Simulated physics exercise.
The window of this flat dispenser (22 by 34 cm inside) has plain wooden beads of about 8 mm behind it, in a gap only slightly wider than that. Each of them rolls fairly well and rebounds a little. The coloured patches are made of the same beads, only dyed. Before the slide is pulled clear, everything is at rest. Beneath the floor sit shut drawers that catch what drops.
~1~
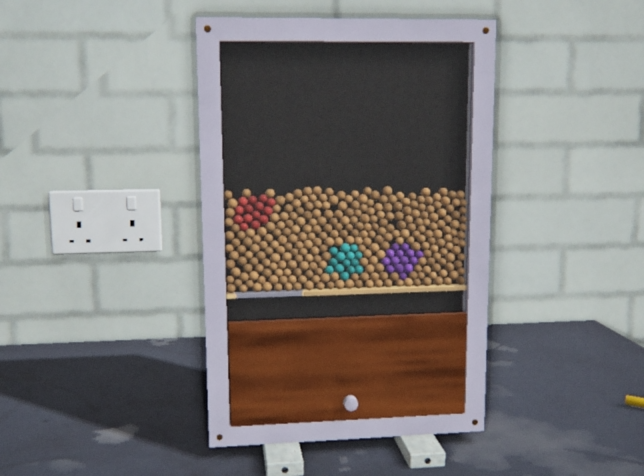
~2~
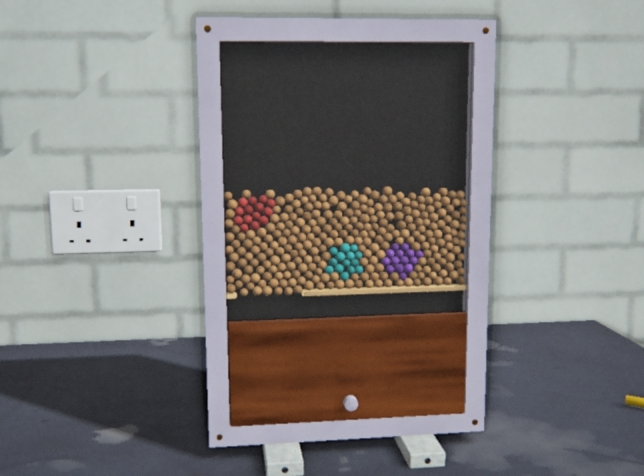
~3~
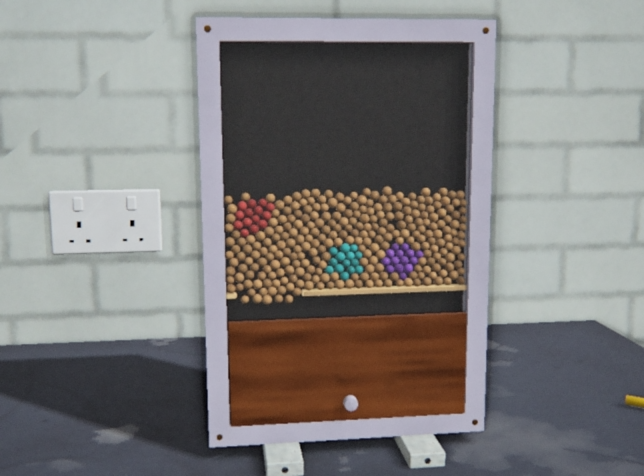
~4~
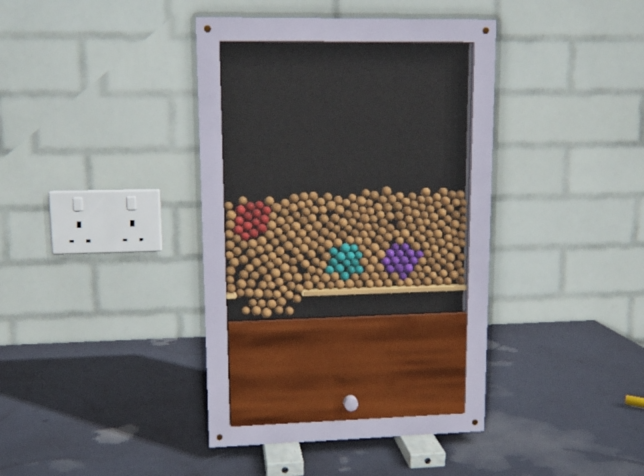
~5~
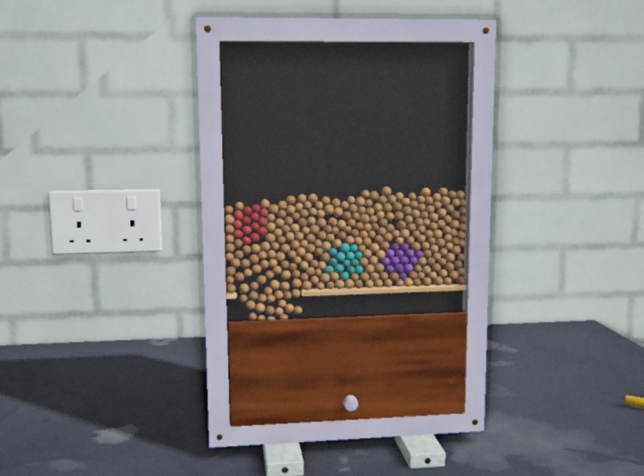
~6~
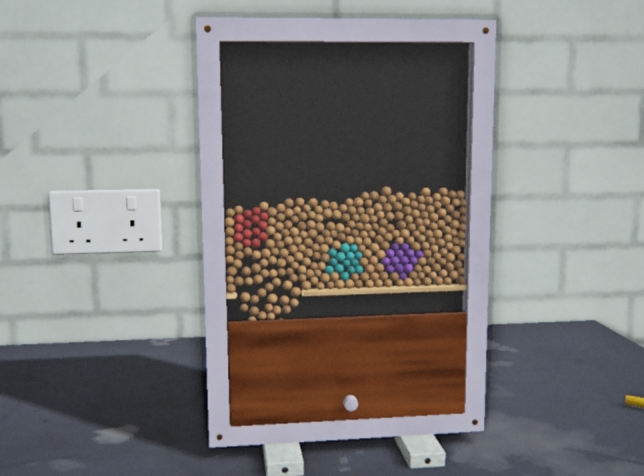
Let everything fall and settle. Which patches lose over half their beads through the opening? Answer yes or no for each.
Lab note: Red = yes, purple = no, turquoise = yes.
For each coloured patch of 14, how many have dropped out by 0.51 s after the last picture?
The turquoise patch has 0 out, the purple patch 0, the red patch 14.
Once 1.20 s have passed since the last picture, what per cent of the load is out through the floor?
Roughly 55 percent by then.
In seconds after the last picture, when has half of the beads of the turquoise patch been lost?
It happens at about 1.0 s.
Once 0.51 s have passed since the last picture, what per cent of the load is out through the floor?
My estimate is some 45 per cent.
Then, 0.14 s later than the last picture, 25 % are out; out of 14, turquoise 0, purple 0, red 3.
Then, 0.50 s later than the last picture, 45 % are out; out of 14, turquoise 0, purple 0, red 14.
Then, 1.20 s later than the last picture, 55 % are out; out of 14, turquoise 9, purple 0, red 14.
At rest 2.1 s after the last picture, 60 % are out; out of 14, turquoise 13, purple 0, red 14; half out at turquoise 0.90 s, purple never, red 0.17 s.
